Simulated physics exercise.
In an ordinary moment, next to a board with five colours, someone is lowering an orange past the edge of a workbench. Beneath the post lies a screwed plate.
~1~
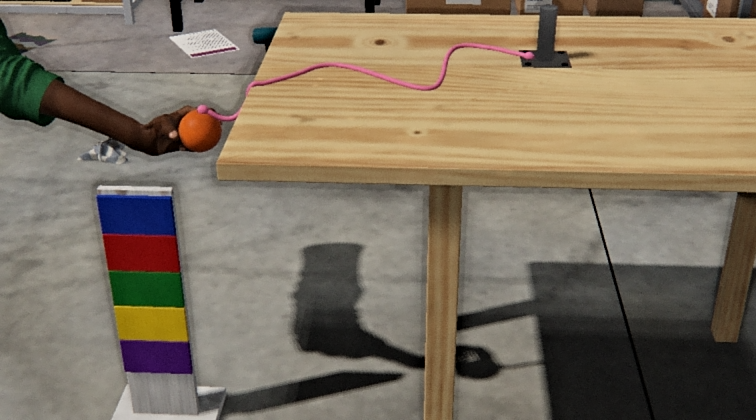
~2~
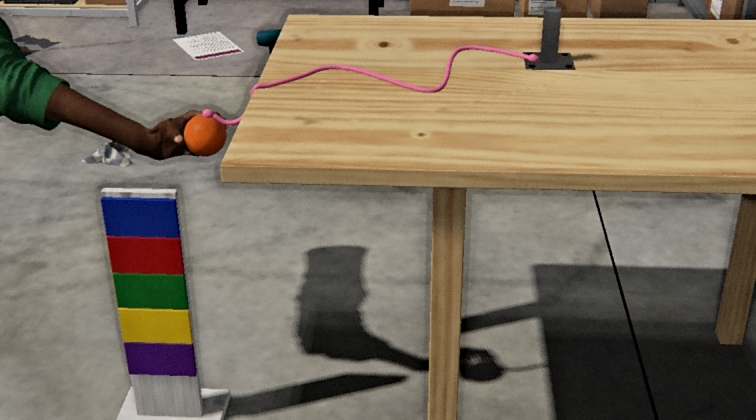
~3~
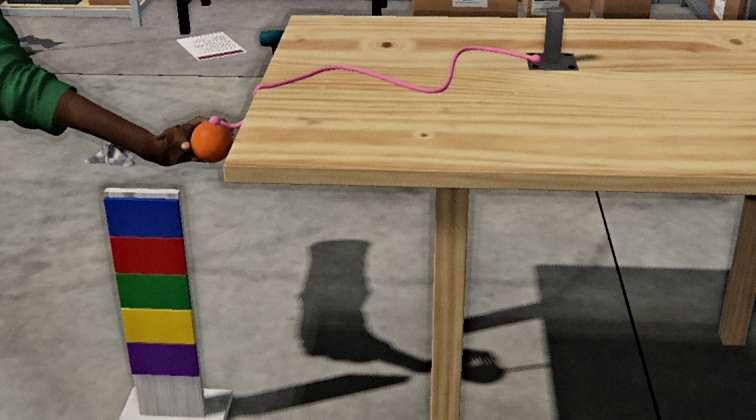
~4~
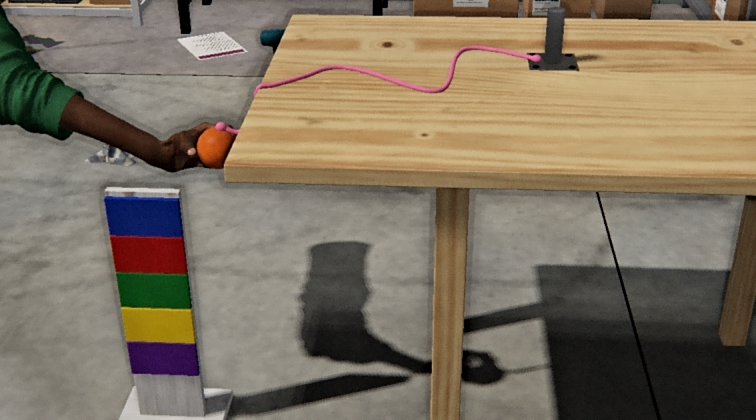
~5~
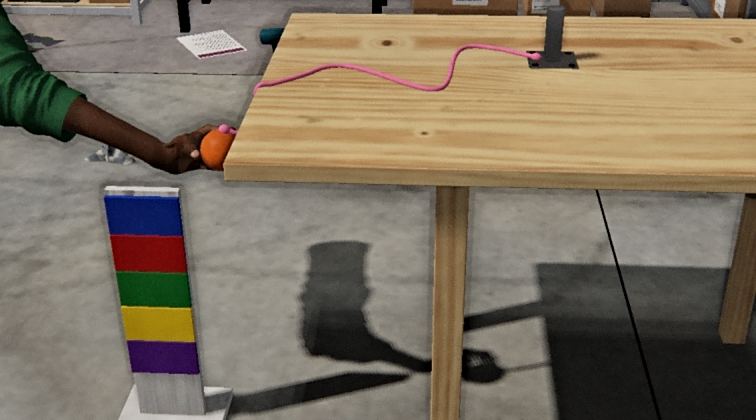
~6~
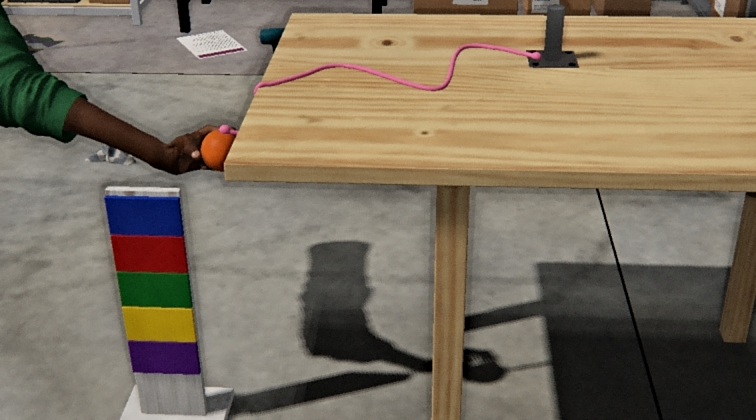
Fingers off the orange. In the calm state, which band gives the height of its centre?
The green band gives it.
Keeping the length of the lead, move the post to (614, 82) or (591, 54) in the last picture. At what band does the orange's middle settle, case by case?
First try: Red; second try: Red.
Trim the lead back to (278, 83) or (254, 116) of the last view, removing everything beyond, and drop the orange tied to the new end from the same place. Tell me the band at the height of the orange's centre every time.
Try by try it comes out as blue; red.
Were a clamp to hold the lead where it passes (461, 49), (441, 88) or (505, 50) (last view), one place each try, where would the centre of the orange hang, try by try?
In order of the tries: About (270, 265), then (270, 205), then (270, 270).
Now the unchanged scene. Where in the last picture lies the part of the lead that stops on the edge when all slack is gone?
That spot lies near (373, 72).
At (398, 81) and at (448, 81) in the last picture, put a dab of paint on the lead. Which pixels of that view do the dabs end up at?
End positions: About (292, 76) and about (361, 71).
Soon after, orange near (272, 271); level with green.
Then, orange near (277, 278); level with green.
At rest, orange near (276, 281); level with green. The lead holds its middle at green.
